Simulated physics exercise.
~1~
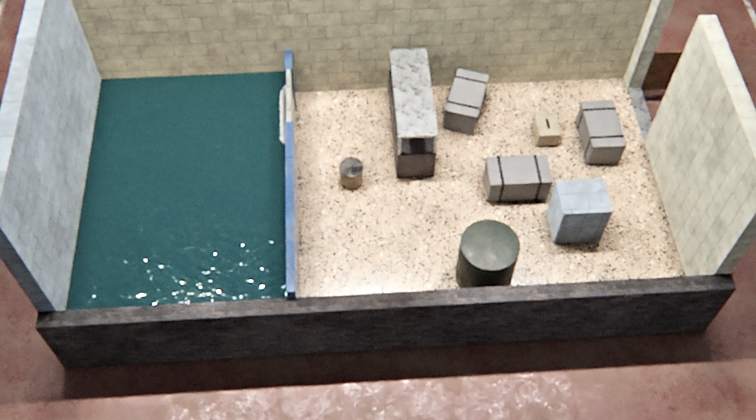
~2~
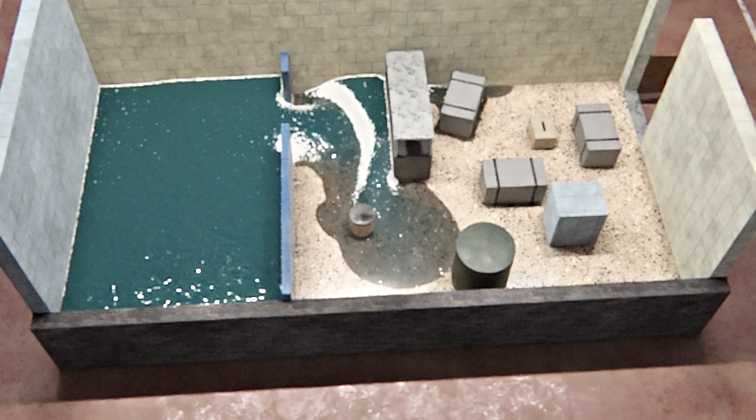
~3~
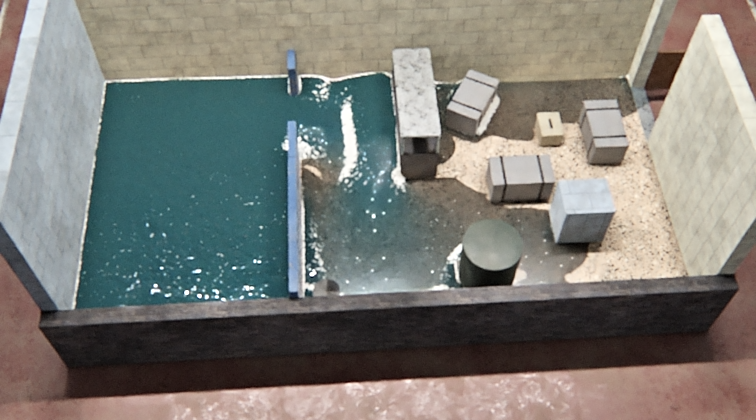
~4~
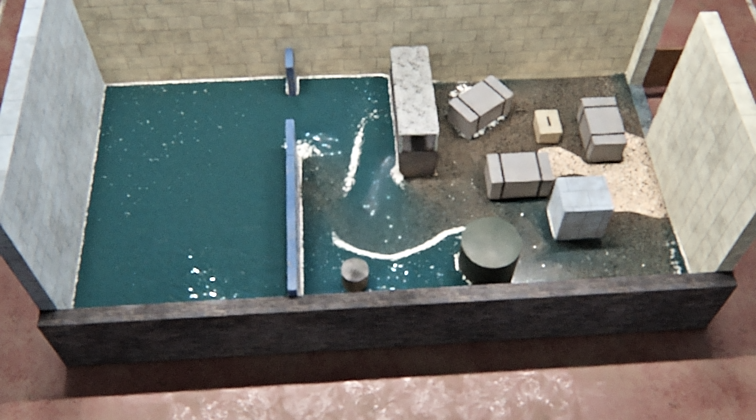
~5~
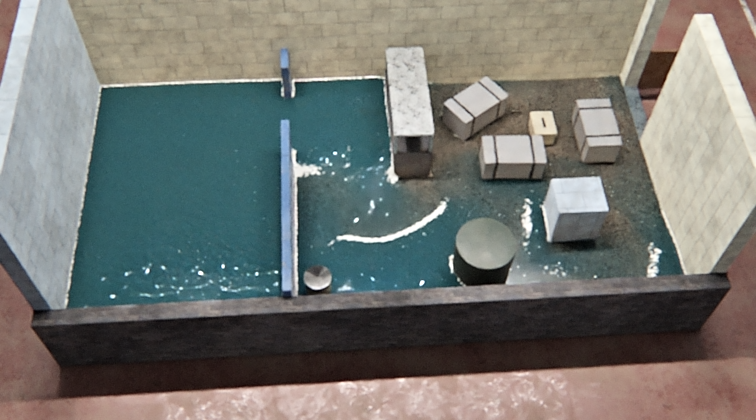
The footage shows water pouring through a gap in a blue divider and spreading right across a speckled floor, carrying a small pail toward the front wall, while a crate near the back shifts and turns slightly; finally the floor is flooded, the pail floating near the divider and the other crates roughly in place.
